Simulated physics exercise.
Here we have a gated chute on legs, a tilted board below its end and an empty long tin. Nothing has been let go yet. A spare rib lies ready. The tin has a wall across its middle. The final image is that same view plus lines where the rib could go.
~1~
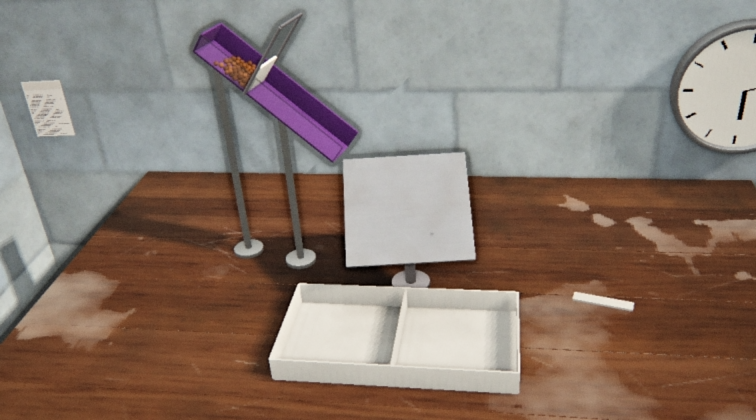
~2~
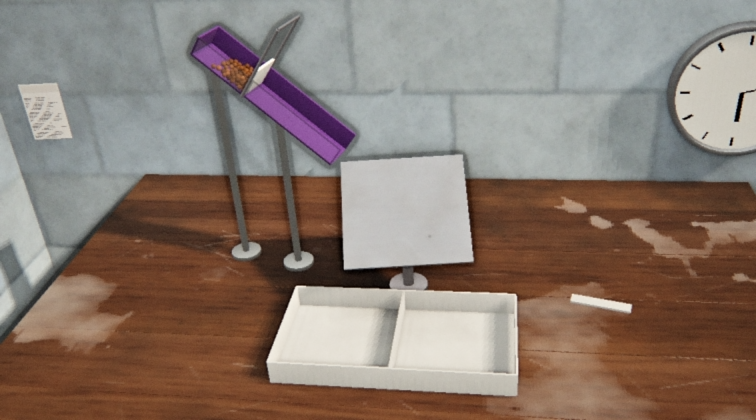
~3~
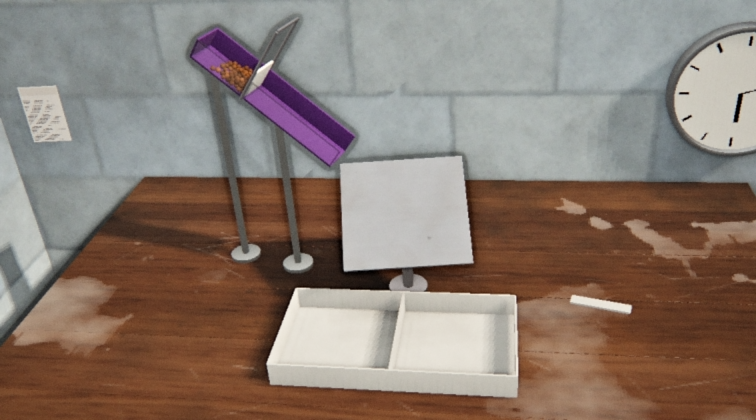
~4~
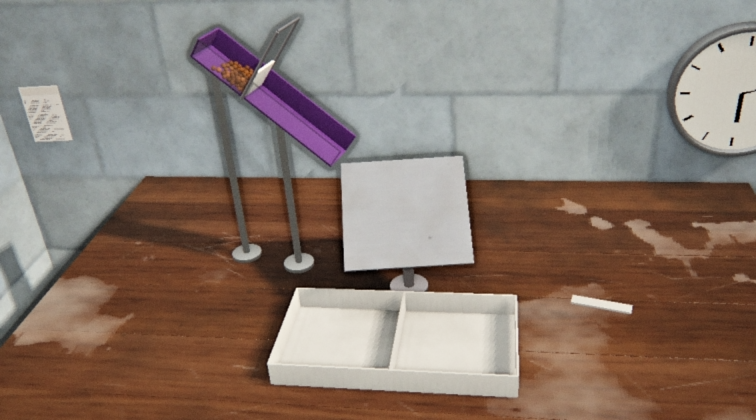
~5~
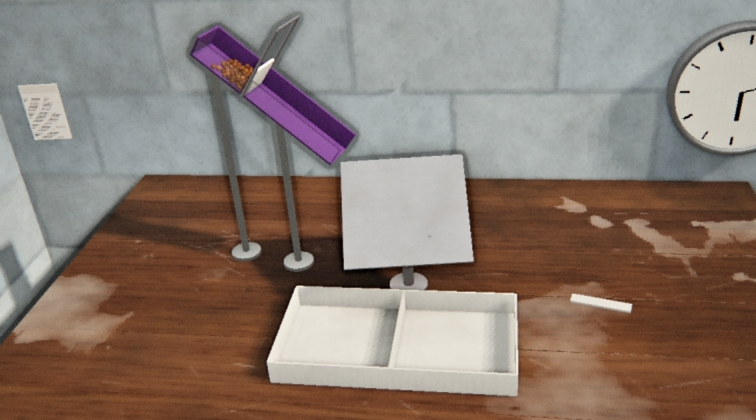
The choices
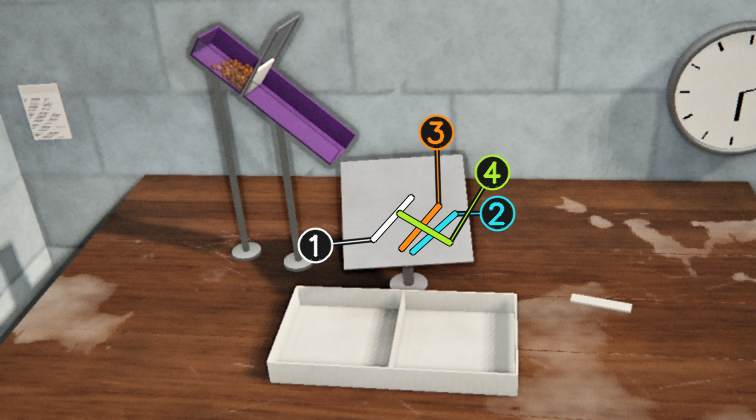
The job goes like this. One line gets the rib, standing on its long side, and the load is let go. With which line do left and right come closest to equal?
The best line is 2.
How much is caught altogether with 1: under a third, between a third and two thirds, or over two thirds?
Line 1 gives over two thirds.
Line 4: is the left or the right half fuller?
More lands on the right.
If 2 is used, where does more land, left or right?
The left half.
On the marked copy, line 1 from (411, 197) to (373, 239); line 2 from (455, 213) to (412, 251); line 3 from (438, 205) to (401, 248); line 4 from (399, 213) to (449, 242).
For line 1, of what is caught, nearly all in the left half, a small part in the right.
For line 2, of what is caught, about two thirds in the left half, about a third in the right.
For line 3, of what is caught, most in the left half, a small part in the right.
For line 4, of what is caught, a small part in the left half, nearly all in the right.
